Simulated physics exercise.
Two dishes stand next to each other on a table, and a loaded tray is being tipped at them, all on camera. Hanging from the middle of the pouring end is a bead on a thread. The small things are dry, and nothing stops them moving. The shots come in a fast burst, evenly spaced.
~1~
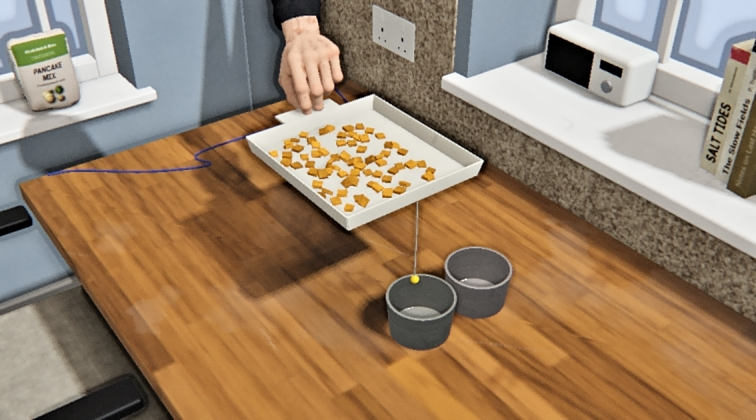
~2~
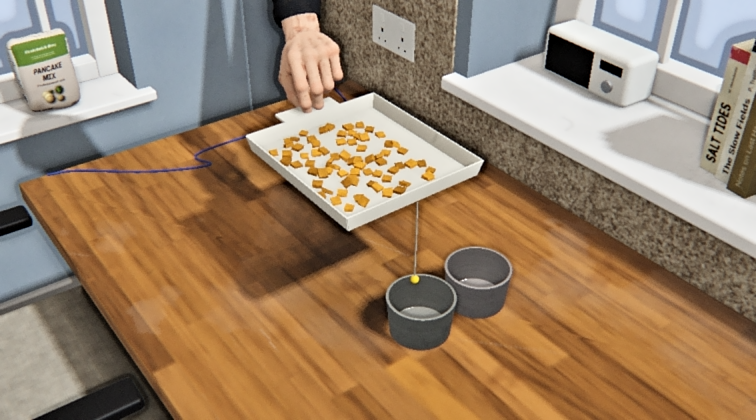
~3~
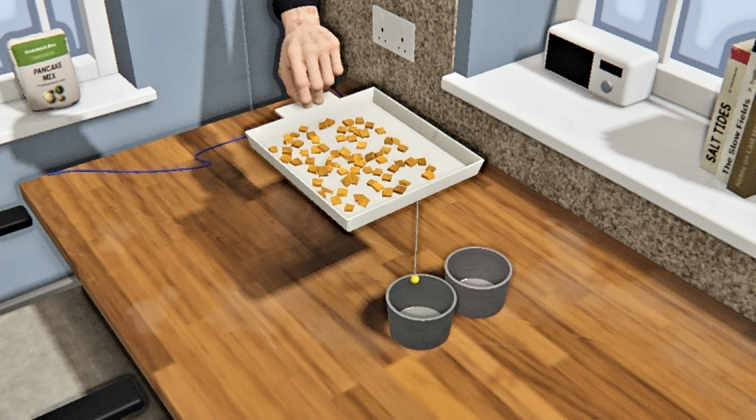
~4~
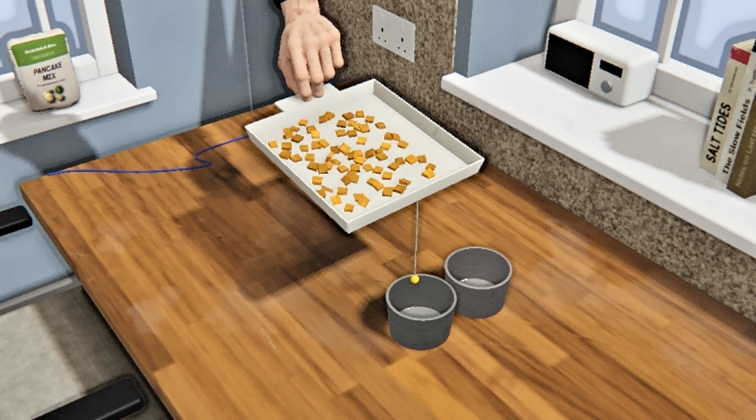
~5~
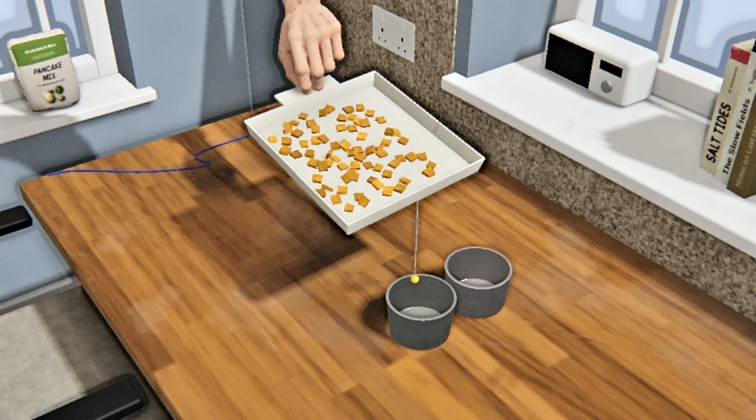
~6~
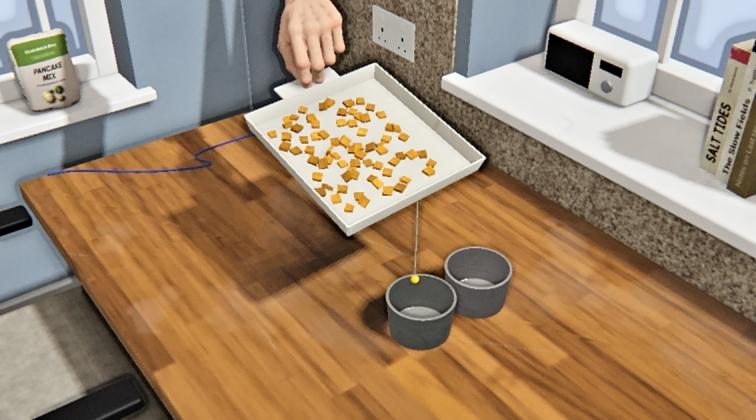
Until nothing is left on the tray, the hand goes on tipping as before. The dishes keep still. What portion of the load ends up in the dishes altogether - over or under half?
Compared with the spill, the catch will be smaller.
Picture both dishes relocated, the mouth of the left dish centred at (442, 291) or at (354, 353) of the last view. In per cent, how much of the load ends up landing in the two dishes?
0 per cent the first time, 50 per cent the second time.
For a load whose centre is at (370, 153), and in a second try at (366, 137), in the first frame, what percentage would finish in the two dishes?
Near 10 per cent and near 10 per cent.
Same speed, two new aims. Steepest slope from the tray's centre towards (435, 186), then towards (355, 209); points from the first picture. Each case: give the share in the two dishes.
In order, 70 in a hundred and 0 in a hundred.
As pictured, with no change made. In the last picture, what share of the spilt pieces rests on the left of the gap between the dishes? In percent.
Share to the left: Near 100 per cent.
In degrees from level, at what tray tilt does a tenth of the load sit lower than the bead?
105°.
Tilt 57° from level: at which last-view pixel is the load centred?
Near (363, 191).
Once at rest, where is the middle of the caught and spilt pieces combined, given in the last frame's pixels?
Roughly at pixel (374, 364).
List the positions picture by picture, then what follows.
Corners of the pouring end (348, 215) and (478, 160), level; middle of the load (352, 162), small crackers; left dish (442, 328); right dish (499, 297); bead on its thread (415, 279), in the first picture.
Corners of the pouring end (348, 215) and (478, 160), level; middle of the load (352, 161), in the second picture.
Corners of the pouring end (348, 217) and (478, 159), tipped barely, lowest at the left corner; middle of the load (352, 159), in the third picture.
Corners of the pouring end (349, 219) and (479, 159), tipped a little, lowest at the left corner; middle of the load (352, 156), in the fourth picture.
Corners of the pouring end (349, 221) and (479, 158), tipped a little, lowest at the left corner; middle of the load (352, 153), in the fifth picture.
Corners of the pouring end (349, 223) and (480, 157), tipped a little, lowest at the left corner; middle of the load (353, 150); left dish (442, 328); right dish (499, 297), in the sixth picture.
Just after the last frame, tray tipped steeply; every one on the tray.
A moment on, tray tipped right over; almost all on the tray; just a few outside both; just a few in the air.
Further on, tray tipped past a quarter turn; about a tenth in the left dish; almost all outside both.
When it is over, tray tipped past a quarter turn; about a tenth in the left dish; not one in the right dish; almost all outside both.
